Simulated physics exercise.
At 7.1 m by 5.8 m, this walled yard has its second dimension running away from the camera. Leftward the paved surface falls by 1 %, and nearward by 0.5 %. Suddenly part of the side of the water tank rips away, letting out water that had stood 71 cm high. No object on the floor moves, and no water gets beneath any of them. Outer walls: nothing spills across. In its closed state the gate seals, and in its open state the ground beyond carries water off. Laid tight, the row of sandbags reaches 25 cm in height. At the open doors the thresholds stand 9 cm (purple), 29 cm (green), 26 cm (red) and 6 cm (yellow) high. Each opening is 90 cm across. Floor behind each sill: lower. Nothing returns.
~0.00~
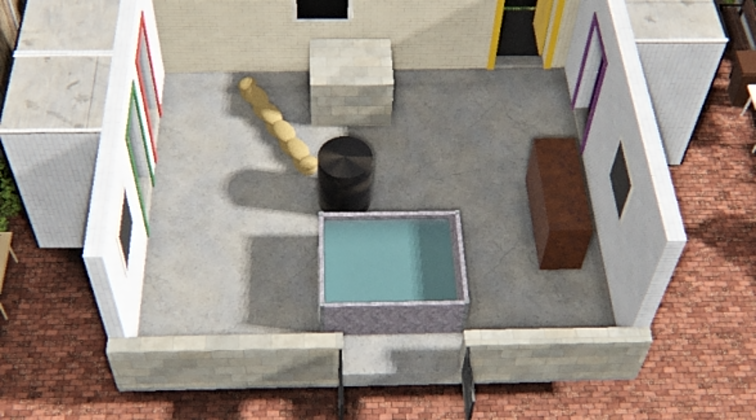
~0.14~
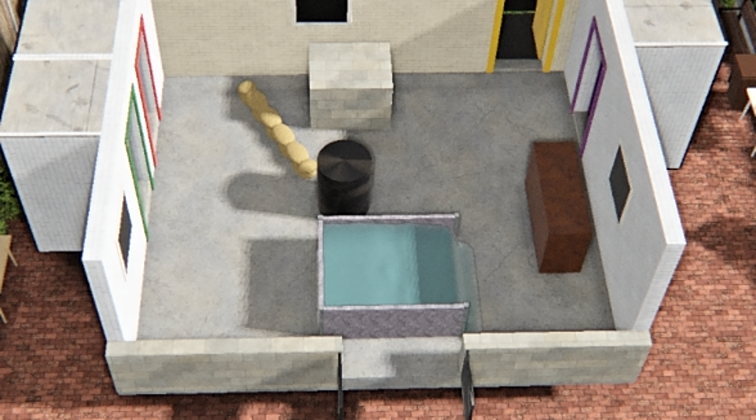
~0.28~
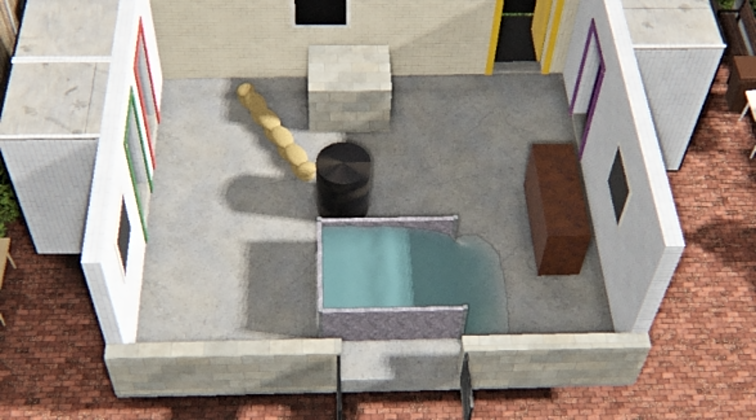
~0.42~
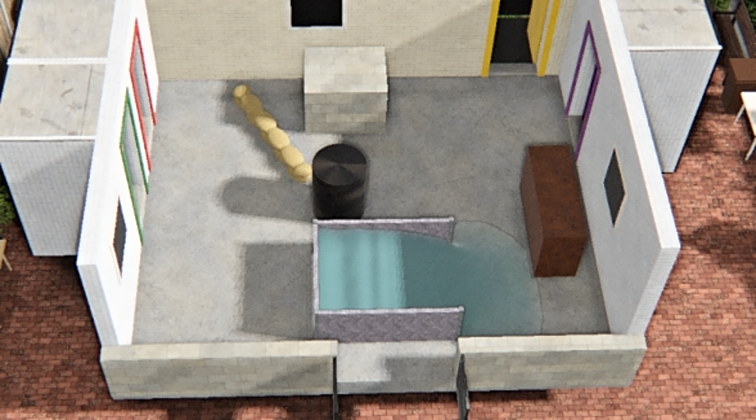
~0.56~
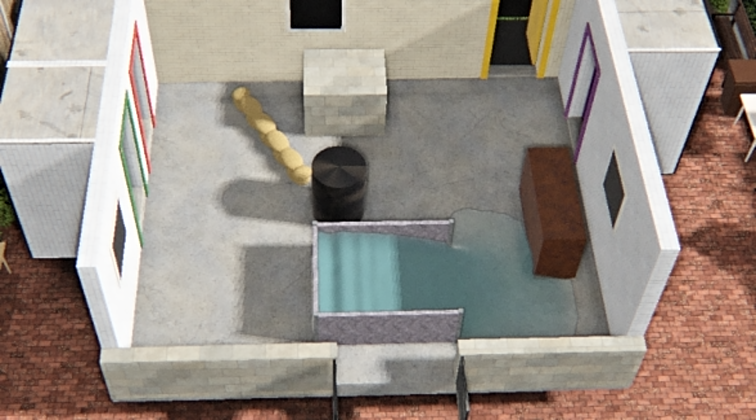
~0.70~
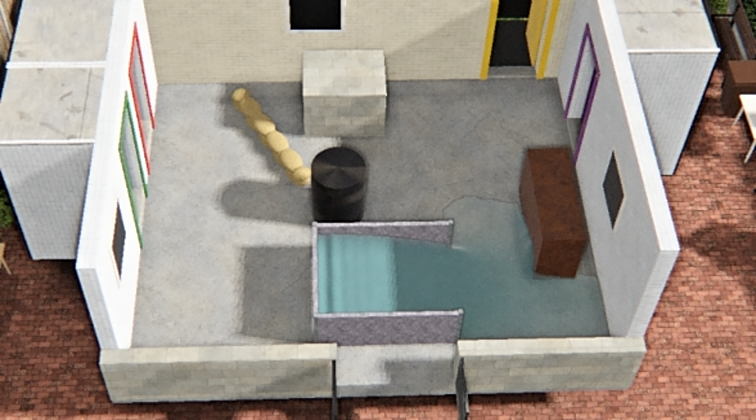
Water pours out through the open right side of a rectangular tank in a walled yard, spreading rightward across the grey floor and around the brown block's base, while the black cylinder, pale stone block and tan row stay still.
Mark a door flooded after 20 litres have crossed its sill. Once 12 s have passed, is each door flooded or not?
At that moment the purple door is not flooded, the green door is not flooded, the red door is not flooded, the yellow door is flooded.
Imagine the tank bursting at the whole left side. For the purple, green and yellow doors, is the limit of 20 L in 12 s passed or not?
Purple falls short; green falls short; yellow falls short.
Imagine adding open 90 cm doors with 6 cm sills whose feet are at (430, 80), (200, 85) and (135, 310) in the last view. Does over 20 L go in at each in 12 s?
So, in the order given, it's beyond the mark, then shy of the mark, then shy of the mark.
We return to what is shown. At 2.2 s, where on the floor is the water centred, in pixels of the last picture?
At roughly (487, 283).
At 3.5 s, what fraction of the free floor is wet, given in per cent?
Close to 45 in a hundred.
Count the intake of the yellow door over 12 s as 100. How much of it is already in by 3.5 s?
Share: ~ 15 %.
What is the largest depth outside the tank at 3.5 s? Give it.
26 cm or so.
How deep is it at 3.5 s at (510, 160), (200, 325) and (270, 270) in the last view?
About 3, 0 and 0 cm respectively.
After 1.4 s water covers 20 % of the floor and is deepest (53 cm) near (611, 362); purple door not reached, green door not reached, red door not reached, yellow door not reached.
After 2.2 s water covers 35 % of the floor and is deepest (41 cm) near (567, 321); purple door not reached, green door not reached, red door not reached, yellow door 2 cm at the sill, 0 L in.
After 3.5 s water covers 45 % of the floor and is deepest (26 cm) near (524, 81); purple door 8 cm at the sill, 0 L in, green door not reached, red door not reached, yellow door 22 cm at the sill, 28 L in.
After 7.0 s water covers 70 % of the floor and is deepest (12 cm) near (313, 170); purple door 2 cm at the sill, 0 L in, green door 1 cm at the sill, 0 L in, red door 2 cm at the sill, 0 L in, yellow door 10 cm at the sill, 153 L in.
After 12.0 s water covers 90 % of the floor and is deepest (10 cm) near (358, 195); purple door 4 cm at the sill, 0 L in, green door 4 cm at the sill, 0 L in, red door 3 cm at the sill, 0 L in, yellow door 4 cm at the sill, 167 L in.
